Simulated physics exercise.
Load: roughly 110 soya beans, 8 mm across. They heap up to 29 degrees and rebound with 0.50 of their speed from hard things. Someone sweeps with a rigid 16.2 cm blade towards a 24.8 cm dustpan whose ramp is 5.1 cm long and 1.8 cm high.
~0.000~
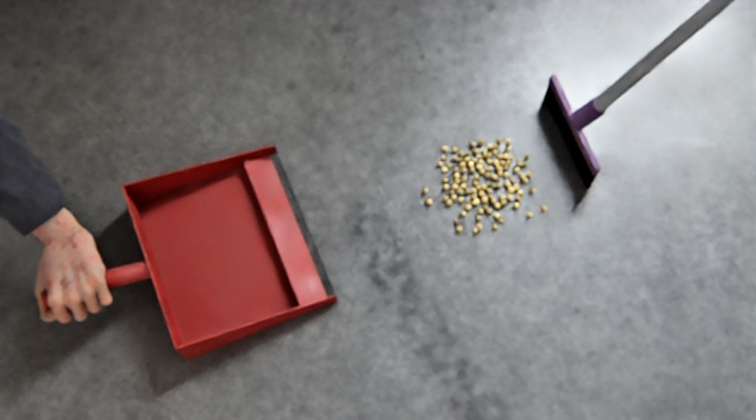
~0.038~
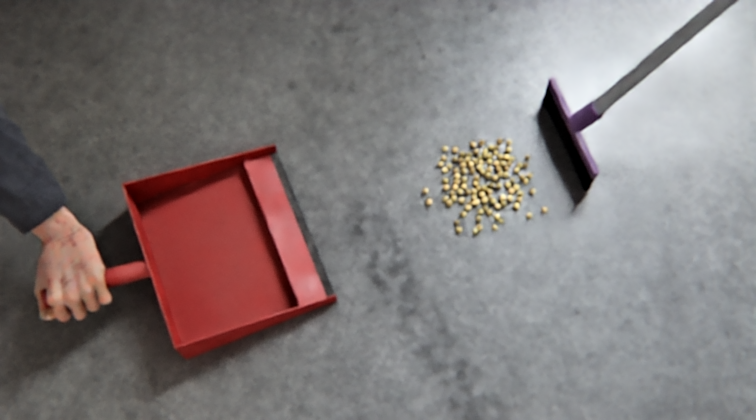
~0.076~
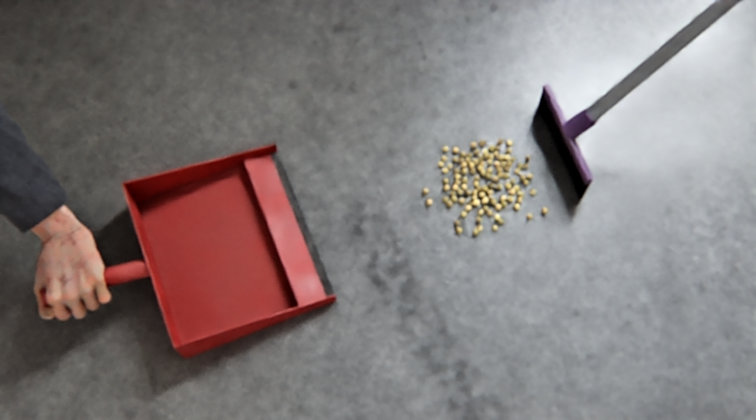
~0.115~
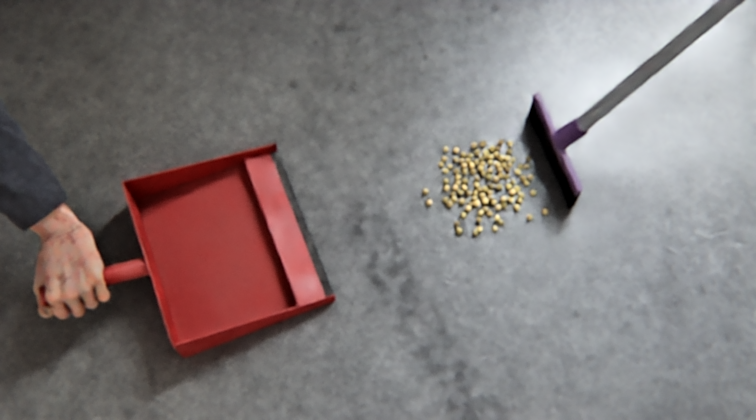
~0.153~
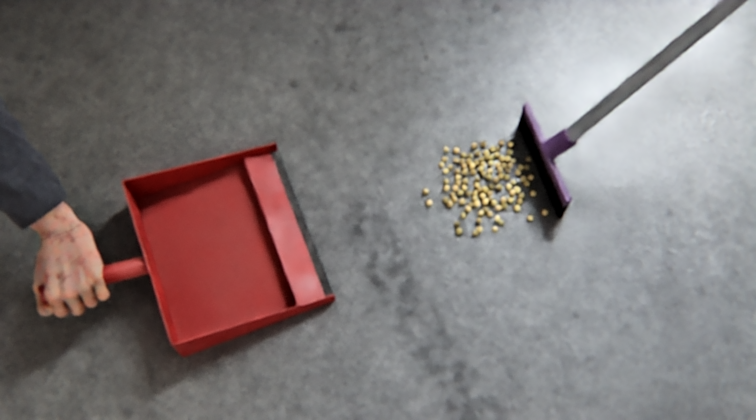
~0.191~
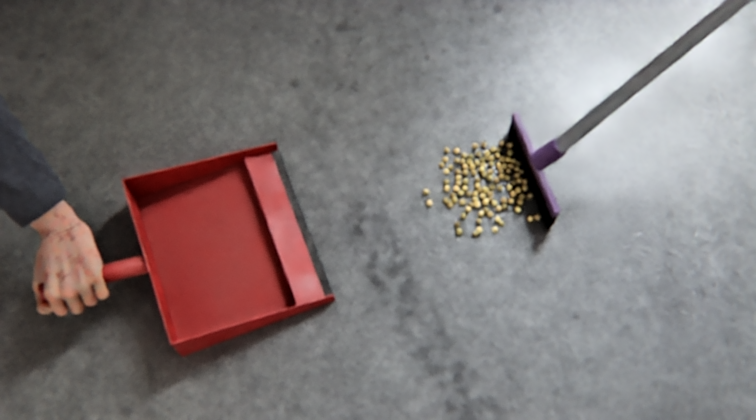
A purple broom slid down and left across the grey floor to a scattered pile of small beans, nudging the nearest ones, while a hand held a red dustpan still on the left.
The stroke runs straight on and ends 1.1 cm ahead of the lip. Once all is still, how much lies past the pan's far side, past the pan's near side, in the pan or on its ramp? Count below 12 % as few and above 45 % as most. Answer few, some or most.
Far side: Few, near side: Some, pan: Few.
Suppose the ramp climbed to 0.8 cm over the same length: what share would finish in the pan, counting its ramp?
Then about 5 per cent.
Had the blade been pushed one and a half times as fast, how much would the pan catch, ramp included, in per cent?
Then about 5 per cent.
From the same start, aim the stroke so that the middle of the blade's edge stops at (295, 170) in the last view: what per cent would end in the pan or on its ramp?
About 20 per cent.
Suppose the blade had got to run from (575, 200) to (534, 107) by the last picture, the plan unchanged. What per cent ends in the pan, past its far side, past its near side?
Pan 0, far 0, near 25.
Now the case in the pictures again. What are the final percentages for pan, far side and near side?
Far side 0; near side 25; pan 5.
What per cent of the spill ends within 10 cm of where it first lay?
Some 15 per cent.
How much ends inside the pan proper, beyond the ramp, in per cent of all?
Some 0 per cent.
After 0.46 s, middle of the blade 18 cm from the lip; 0 % over the lip, far side 0 %, near side 10 %.
After 0.64 s, middle of the blade 7 cm from the lip; 0 % over the lip, far side 0 %, near side 20 %.
After 0.94 s, middle of the blade 2 cm from the lip; 5 % over the lip, far side 0 %, near side 25 %.
At rest (1.7 s), far side 0 %, near side 25 %, pan 5 %, in front of the lip or behind the blade 70 %.
